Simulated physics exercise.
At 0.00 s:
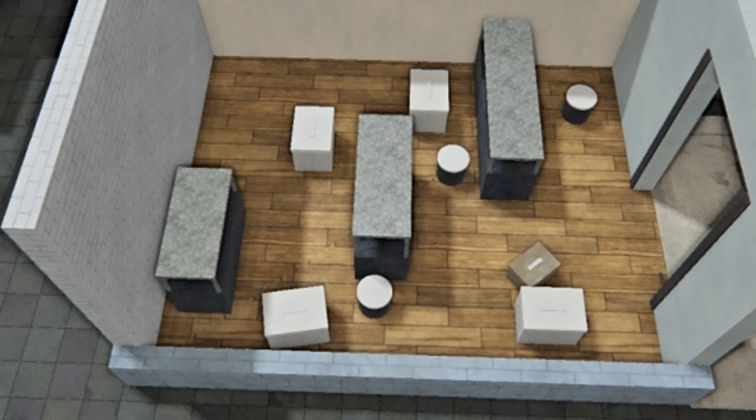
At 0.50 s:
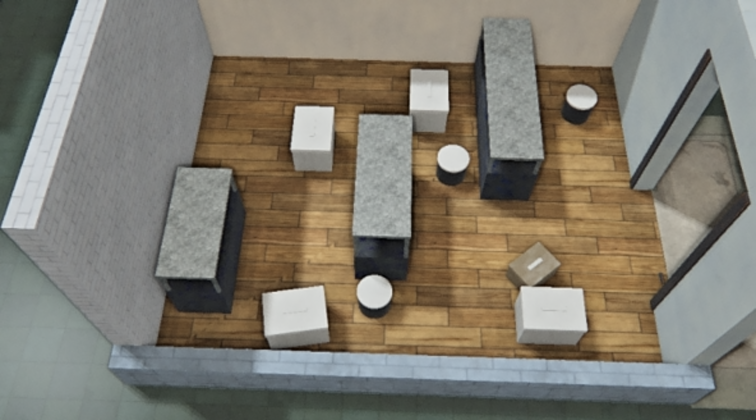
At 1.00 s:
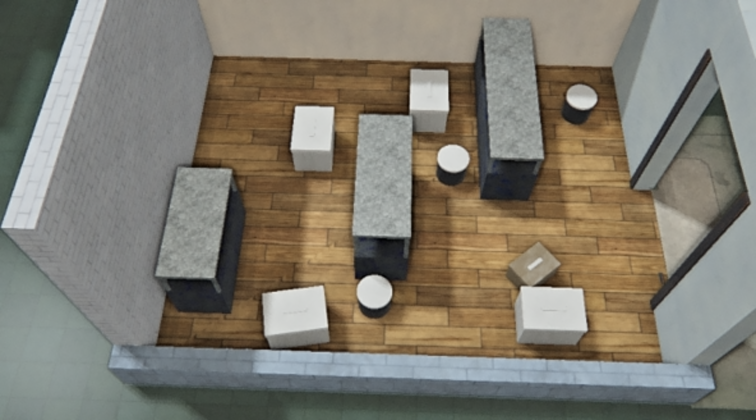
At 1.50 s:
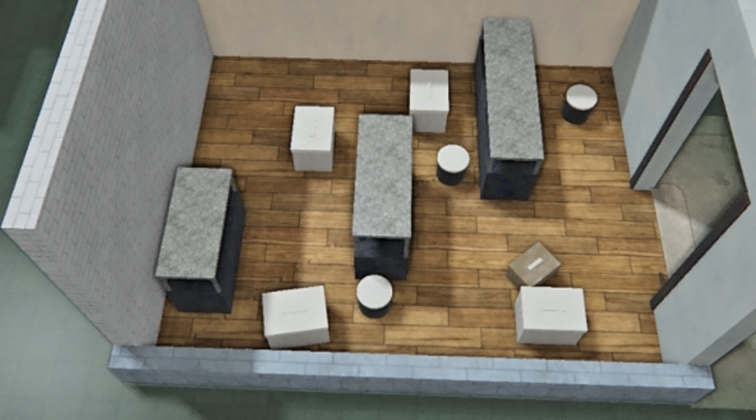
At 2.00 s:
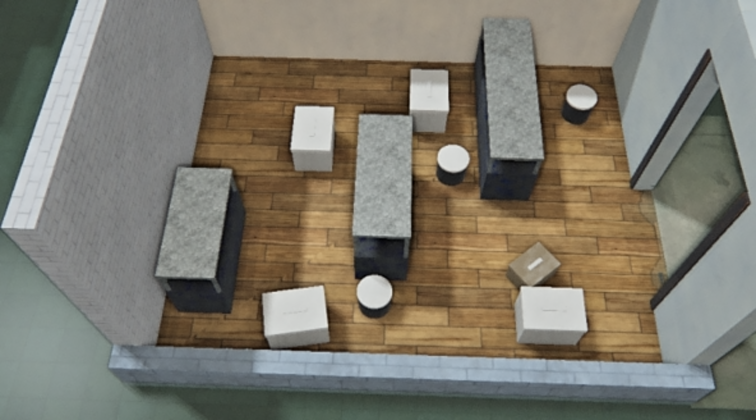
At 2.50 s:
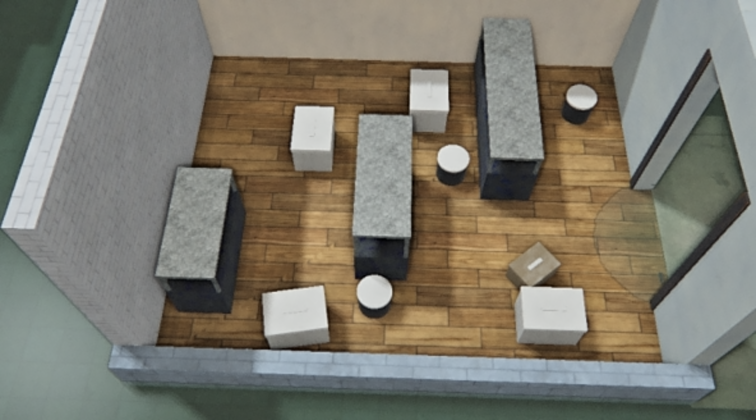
Corner store seen from above, water spreading over the paving outside, then edging through the open doorway onto the wooden floor.
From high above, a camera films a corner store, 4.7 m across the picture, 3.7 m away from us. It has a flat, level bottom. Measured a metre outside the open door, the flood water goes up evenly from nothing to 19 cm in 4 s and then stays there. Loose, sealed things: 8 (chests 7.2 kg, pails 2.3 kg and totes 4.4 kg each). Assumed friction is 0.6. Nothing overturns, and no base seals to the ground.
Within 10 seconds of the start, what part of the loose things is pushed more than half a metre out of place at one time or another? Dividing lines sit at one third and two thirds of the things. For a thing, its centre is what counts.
My call: Two thirds or more of them.
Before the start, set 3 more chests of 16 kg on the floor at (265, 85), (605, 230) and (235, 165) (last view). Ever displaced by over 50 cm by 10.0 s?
Order as given - inside the limit, above the limit, inside the limit.
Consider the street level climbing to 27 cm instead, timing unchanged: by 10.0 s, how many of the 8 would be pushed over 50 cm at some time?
The count would be 7.
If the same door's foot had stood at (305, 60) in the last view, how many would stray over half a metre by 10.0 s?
So the tally would be 5.
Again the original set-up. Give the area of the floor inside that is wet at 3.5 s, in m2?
About 2.0 m2.
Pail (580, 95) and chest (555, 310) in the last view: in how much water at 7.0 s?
4 and 7 cm.
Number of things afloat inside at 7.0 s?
Just then, the number is 4.
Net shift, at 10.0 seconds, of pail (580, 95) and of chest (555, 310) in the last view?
In that order: 80 cm, 80 cm.
After 3.5 s 0 of 8 are over 50 cm from their spots; 0 afloat.
After 4.5 s 1 of 8 are over 50 cm from their spots; 0 afloat.
After 7.0 s 3 of 8 are over 50 cm from their spots; 4 afloat.
After 10.0 s 6 of 8 are over 50 cm from their spots, and 6 have been at some point; 6 afloat.
